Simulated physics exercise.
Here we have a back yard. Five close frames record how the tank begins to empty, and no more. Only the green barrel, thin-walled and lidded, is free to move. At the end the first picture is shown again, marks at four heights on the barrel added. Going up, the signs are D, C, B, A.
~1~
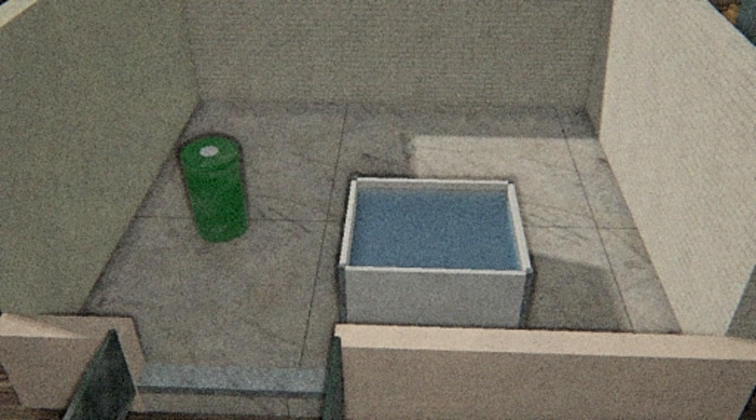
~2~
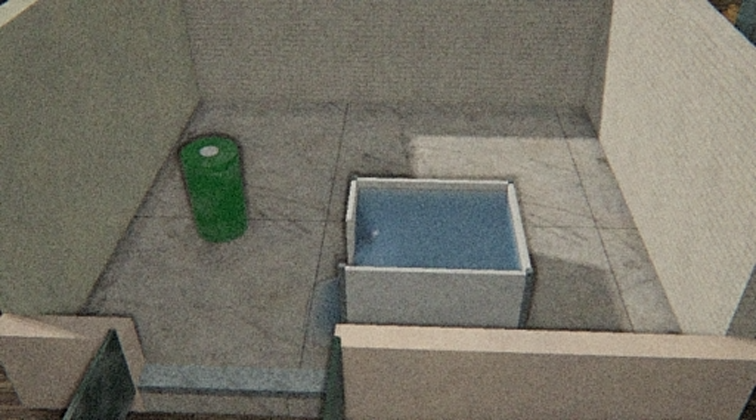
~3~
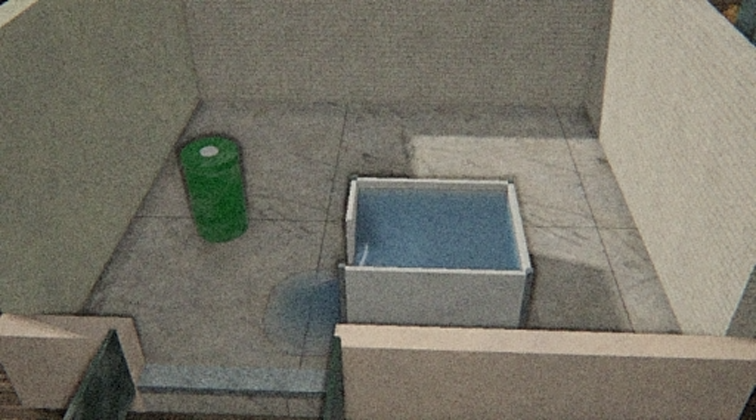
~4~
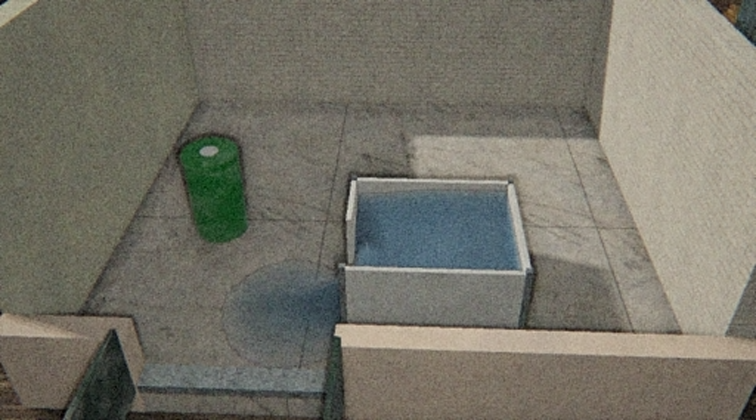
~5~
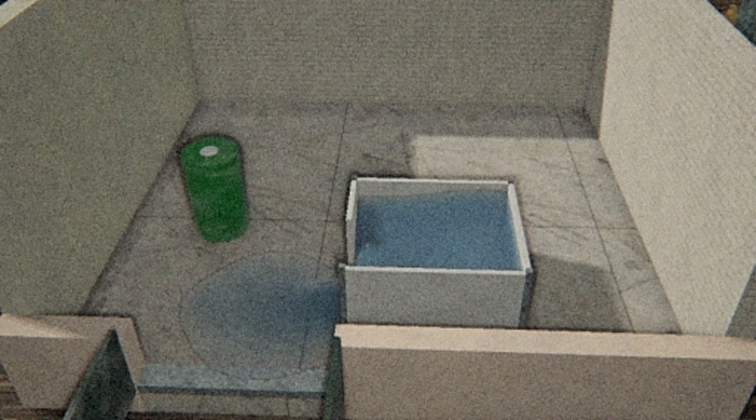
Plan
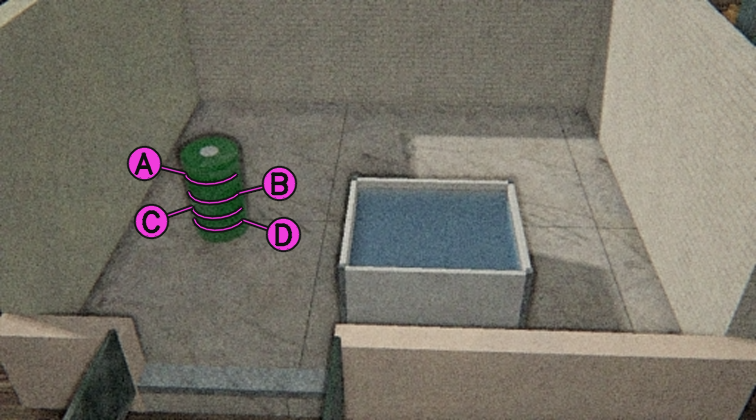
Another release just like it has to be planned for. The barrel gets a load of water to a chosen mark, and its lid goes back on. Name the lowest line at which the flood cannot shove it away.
Level D just does it.
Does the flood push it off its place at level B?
No, not at all.
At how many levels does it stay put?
All of the four.
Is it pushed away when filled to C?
No, that is safe.
In magenta, A at (205, 184); B at (209, 202); C at (212, 218); D at (214, 230); from the bottom up D, C, B, A.
Choosing A, it does not move.
Choosing B, it does not move.
Choosing C, it does not move.
Choosing D, it does not move.
